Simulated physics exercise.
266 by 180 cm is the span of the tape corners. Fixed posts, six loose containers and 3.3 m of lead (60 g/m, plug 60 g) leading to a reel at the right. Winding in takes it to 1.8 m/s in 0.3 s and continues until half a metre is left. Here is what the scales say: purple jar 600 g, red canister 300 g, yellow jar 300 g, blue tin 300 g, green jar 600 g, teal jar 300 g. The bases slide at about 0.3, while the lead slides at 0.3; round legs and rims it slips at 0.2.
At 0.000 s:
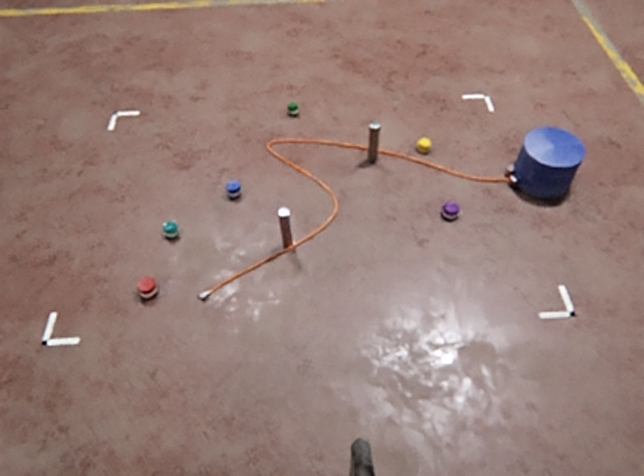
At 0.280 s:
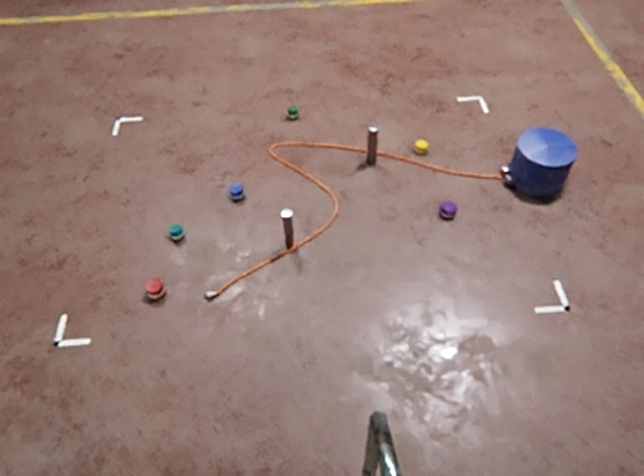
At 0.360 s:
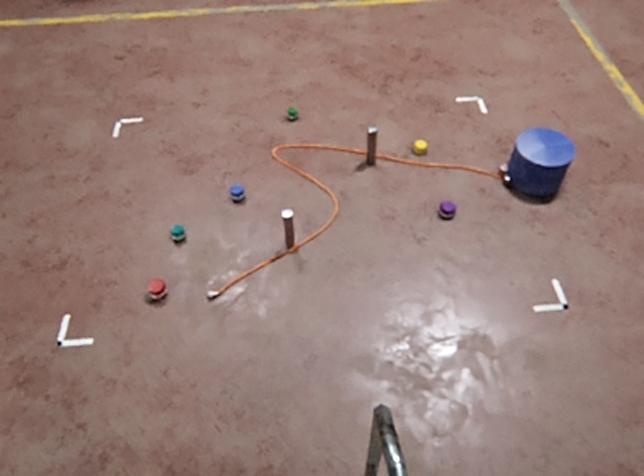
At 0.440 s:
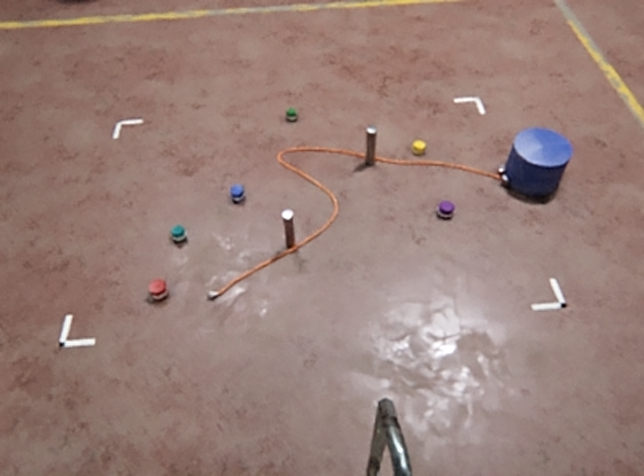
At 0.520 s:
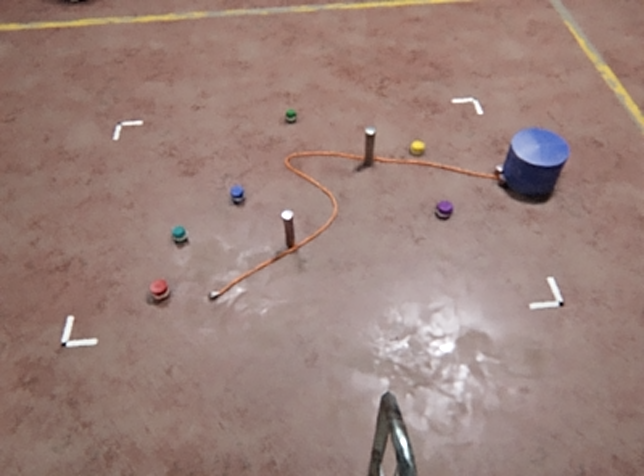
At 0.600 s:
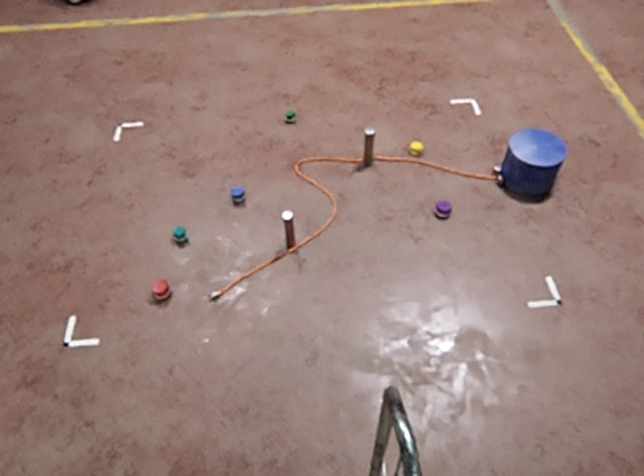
An orange cord, running from a blue reel at the right past two upright posts, starts with a wide bend bulging left on the reddish floor. The bend gradually draws in to the right and tightens, while the small colored containers around it stay put and the view shifts slightly.
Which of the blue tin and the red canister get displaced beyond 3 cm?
The blue tin is going to stay right there, the red canister is going to stay right there.
At 1.0 s, plug at (262, 267); nothing else has moved.
At 1.4 s, plug at (411, 198); nothing else has moved.
At 1.8 s, plug at (520, 174); yellow jar lifted 9 cm.
At 2.2 s, plug at (506, 173); yellow jar on its side, 282 cm off its start.
At 3.0 s, plug at (505, 173); red canister 0 cm off its start at (160, 286), blue tin 0 cm off its start at (237, 191), yellow jar 599 cm off its start.
